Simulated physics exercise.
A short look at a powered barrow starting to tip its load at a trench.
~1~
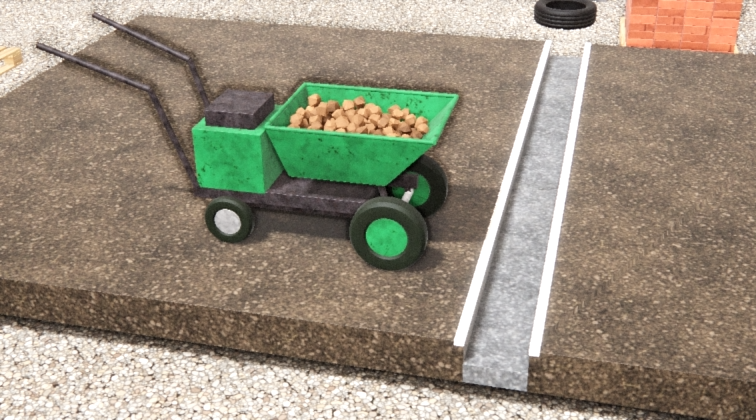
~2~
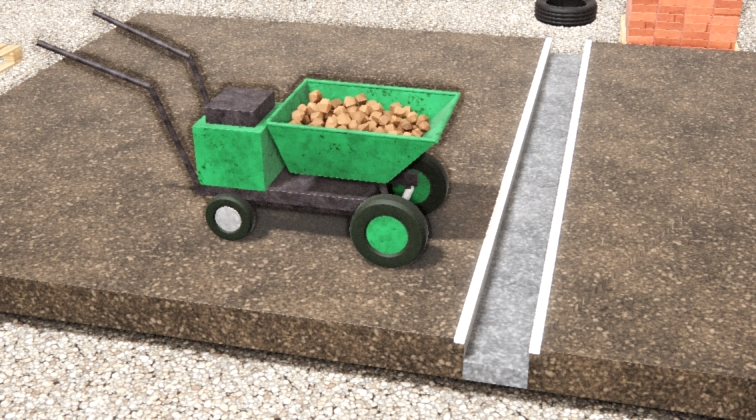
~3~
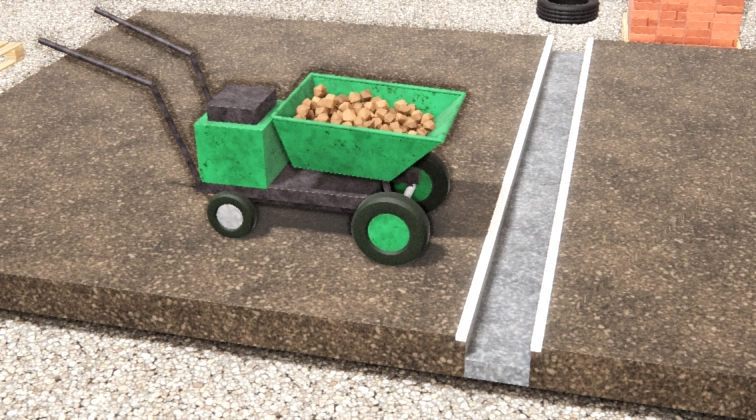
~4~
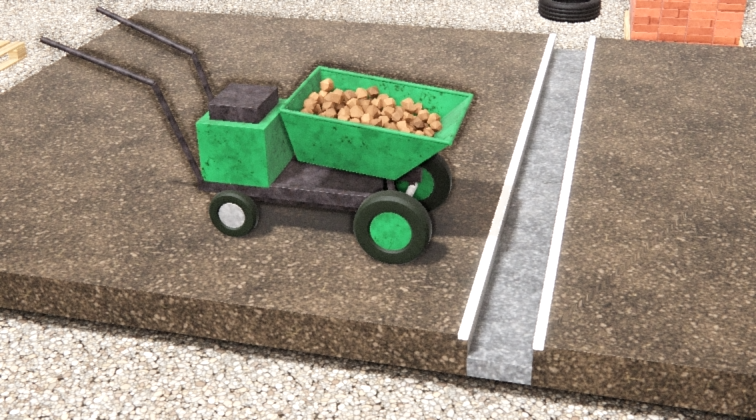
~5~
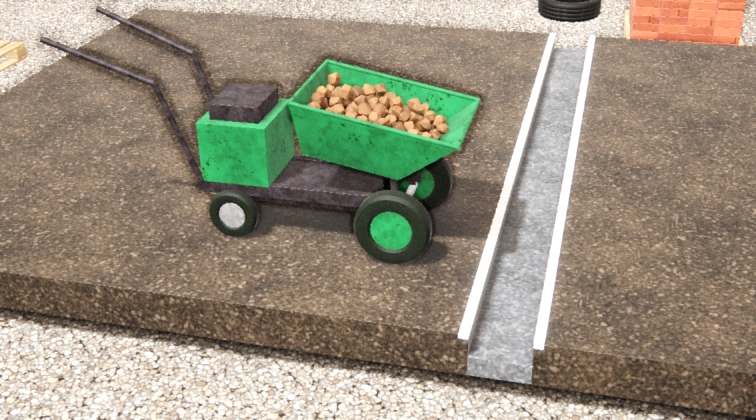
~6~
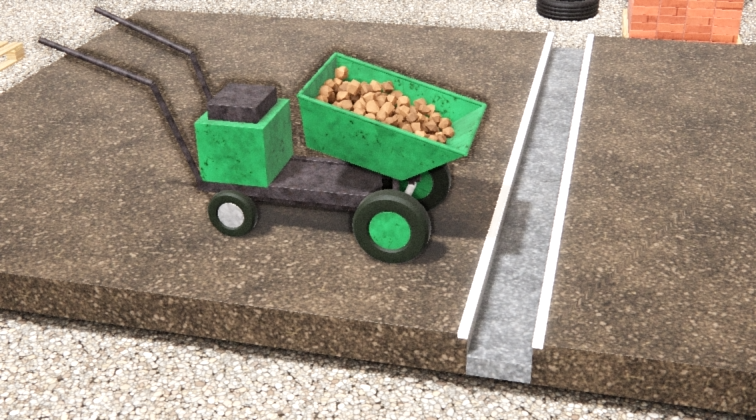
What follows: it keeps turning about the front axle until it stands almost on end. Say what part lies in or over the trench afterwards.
It catches more than half.
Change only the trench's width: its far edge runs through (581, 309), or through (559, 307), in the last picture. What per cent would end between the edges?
About 100 and 80 per cent.
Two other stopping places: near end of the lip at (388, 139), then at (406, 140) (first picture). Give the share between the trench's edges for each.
Near 70 % and 80 %.
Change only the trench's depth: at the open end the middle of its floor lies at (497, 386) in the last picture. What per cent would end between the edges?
Some 80 per cent.
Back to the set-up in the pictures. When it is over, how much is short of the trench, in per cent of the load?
Close to 0 per cent.
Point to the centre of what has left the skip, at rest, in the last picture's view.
Roughly at (536, 253).
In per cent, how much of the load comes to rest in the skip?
Near 5 %.
Shortly afterwards, skip tipped steeply; the whole lot in the skip.
Next, skip tipped steeply; near two thirds in the skip; near a quarter in or heaped over the trench; a little beyond it; only a few falling.
Some moments later, skip tipped right over; a little in the skip; near two thirds in or heaped over the trench; near a quarter beyond it.
In the end, skip tipped right over; a little in the skip; near two thirds in or heaped over the trench; near a quarter beyond it.
